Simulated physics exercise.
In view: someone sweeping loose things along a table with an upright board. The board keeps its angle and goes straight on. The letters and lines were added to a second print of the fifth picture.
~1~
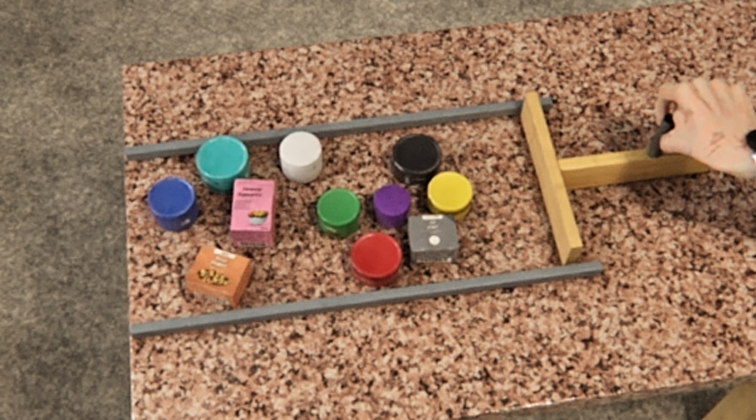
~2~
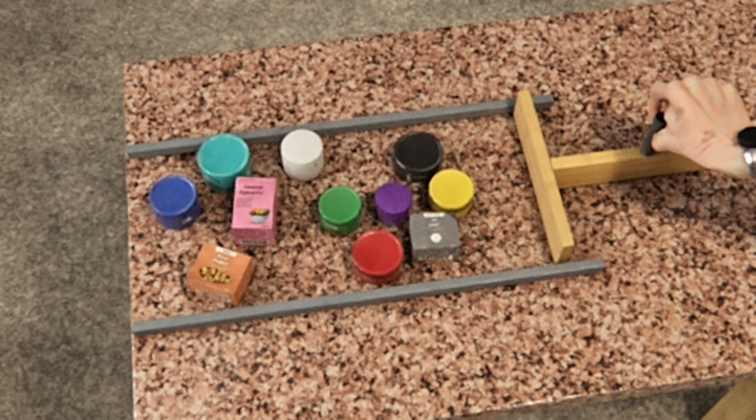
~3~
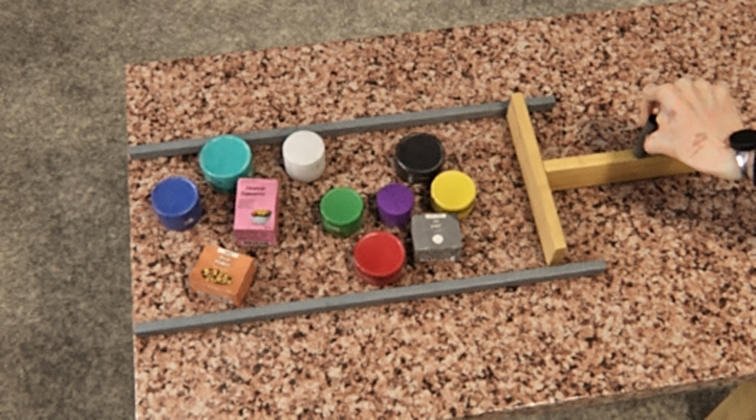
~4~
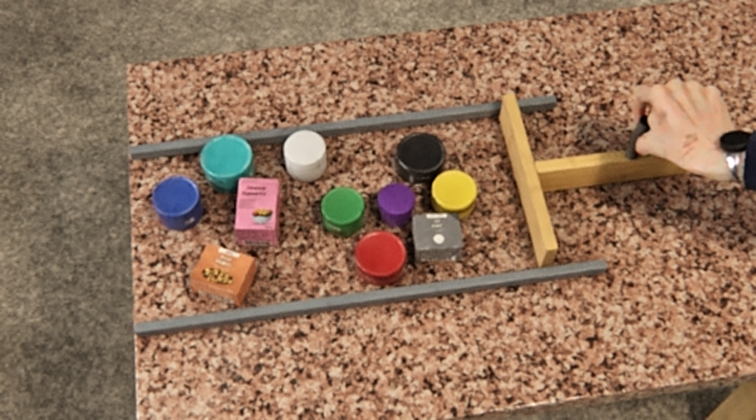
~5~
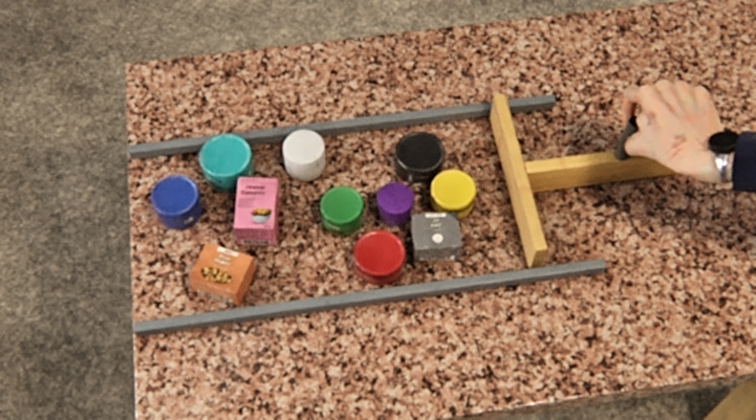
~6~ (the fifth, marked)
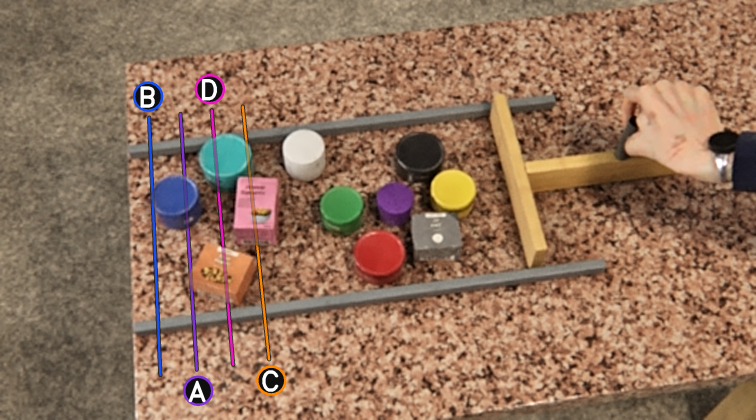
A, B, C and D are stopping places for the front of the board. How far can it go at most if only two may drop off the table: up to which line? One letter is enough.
Line C.
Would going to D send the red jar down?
No.
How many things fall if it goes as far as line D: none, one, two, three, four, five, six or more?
By then, three.
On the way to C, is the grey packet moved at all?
Yes.
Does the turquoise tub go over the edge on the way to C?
By then, no.
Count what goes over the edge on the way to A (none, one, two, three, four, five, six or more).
In all, six or more.
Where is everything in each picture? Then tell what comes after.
Orange box (219, 276); purple pot (392, 207); blue jar (174, 204), in the first picture.
Board (546, 164); black jar (418, 158), in the second picture.
Board (538, 167); red jar (380, 259), in the third picture.
Board (530, 168); grey packet (437, 237), in the fourth picture.
Board (520, 168); green tub (342, 211); pink packet (258, 211); orange box (222, 274), in the fifth picture.
On the copy, A at (188, 232); B at (154, 237); C at (255, 224); D at (222, 228).
On C. First, board (426, 180); red jar (358, 261); grey packet (404, 242).
Then, board (332, 192); blue jar (170, 196); orange box (206, 284).
Finally, board (257, 201); orange box (131, 302); blue jar (136, 187); none fallen.
By contrast, A drops seven; B drops ten; D drops three.
